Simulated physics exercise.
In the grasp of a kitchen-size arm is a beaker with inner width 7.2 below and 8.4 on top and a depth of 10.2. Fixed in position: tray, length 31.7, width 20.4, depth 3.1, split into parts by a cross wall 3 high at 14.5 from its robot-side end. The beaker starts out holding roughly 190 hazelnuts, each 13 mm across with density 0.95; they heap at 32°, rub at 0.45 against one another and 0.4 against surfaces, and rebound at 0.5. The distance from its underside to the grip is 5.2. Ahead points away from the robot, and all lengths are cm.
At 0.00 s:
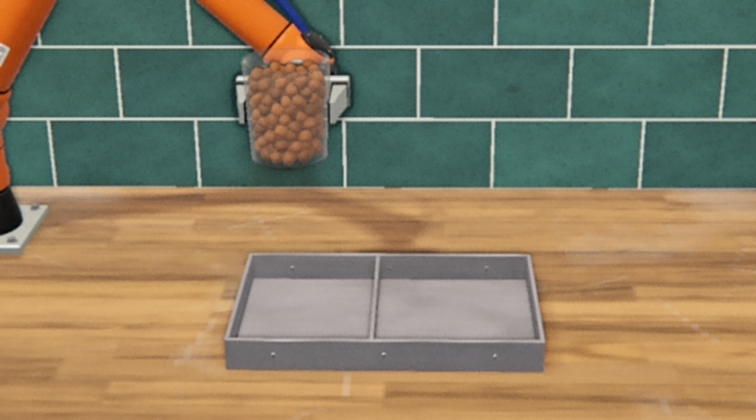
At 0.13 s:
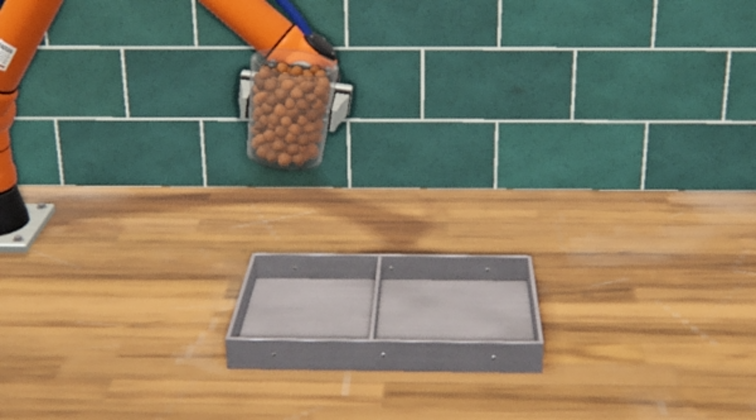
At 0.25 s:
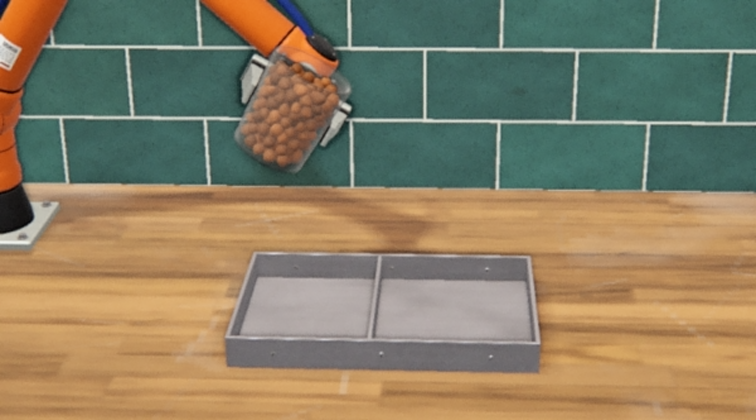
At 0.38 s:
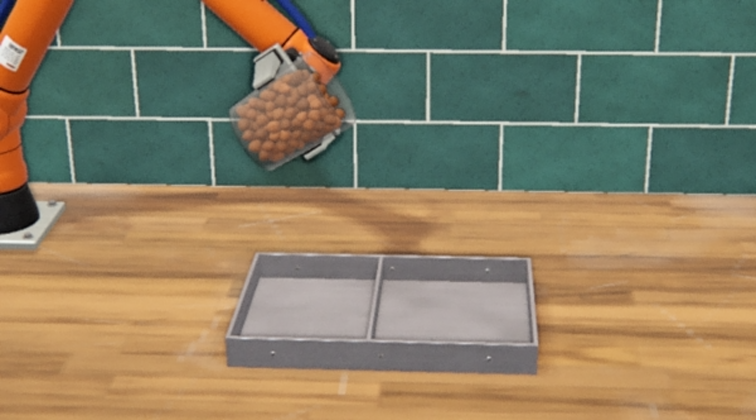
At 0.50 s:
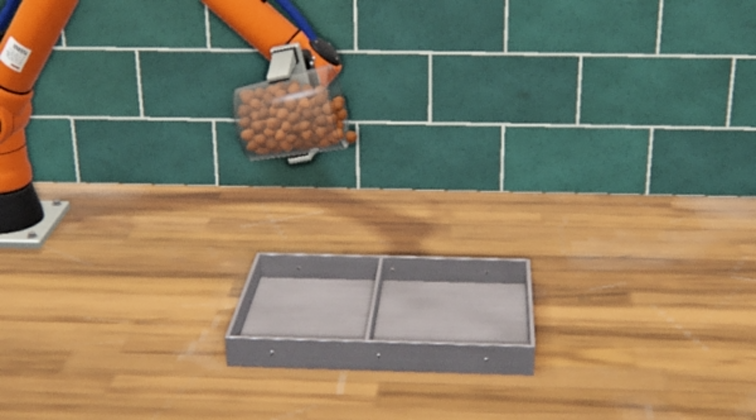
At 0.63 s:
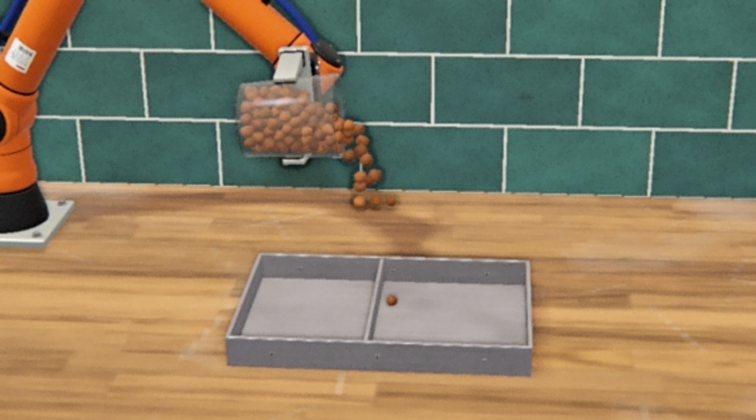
Orange robot arm tilting a clear beaker of hazelnuts to the right, the first nuts tumbling out above a divided gray tray.
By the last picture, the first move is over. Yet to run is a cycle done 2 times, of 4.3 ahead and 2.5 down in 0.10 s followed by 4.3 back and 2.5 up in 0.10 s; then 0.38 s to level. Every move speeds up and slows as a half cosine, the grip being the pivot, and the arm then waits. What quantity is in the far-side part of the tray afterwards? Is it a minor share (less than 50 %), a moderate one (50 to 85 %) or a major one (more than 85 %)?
A moderate share.
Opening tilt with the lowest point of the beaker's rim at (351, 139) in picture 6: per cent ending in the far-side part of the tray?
The share is around 35 %.
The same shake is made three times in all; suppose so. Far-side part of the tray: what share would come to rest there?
It would come to around 70 %.
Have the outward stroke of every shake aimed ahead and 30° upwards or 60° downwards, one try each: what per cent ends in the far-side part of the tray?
Try one gives about 95 in a hundred, try two about 45 in a hundred.
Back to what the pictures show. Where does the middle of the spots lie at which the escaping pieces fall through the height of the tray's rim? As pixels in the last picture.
I'd put it somewhere near (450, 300).
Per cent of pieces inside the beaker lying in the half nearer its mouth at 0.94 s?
I'd say close to 50 per cent.
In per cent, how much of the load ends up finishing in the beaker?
30 percent.
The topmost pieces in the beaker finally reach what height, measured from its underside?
Roughly 6.0 cm.
By 0.94 s, tilted 86° forward, highest piece 23 above the table; 93 in the beaker, 55 in the far-side part, 1 in the robot-side part, 39 in flight or on a rim.
By 1.25 s, tilted 31° forward, highest piece 27 above the table; 120 in the far-side part, 53 in the beaker, 7 in the robot-side part, 6 on the table or floor, 2 in flight or on a rim.
By 1.61 s, level, highest piece 25 above the table; 120 in the far-side part, 53 in the beaker, 8 on the table or floor, 7 in the robot-side part.
By 2.66 s, level, highest piece 25 above the table; 120 in the far-side part, 53 in the beaker, 8 on the table or floor, 7 in the robot-side part.
Final count, 120 in the far-side part, 53 in the beaker, 8 on the table or floor, 7 in the robot-side part. That is 64 % in the far-side part of the tray.
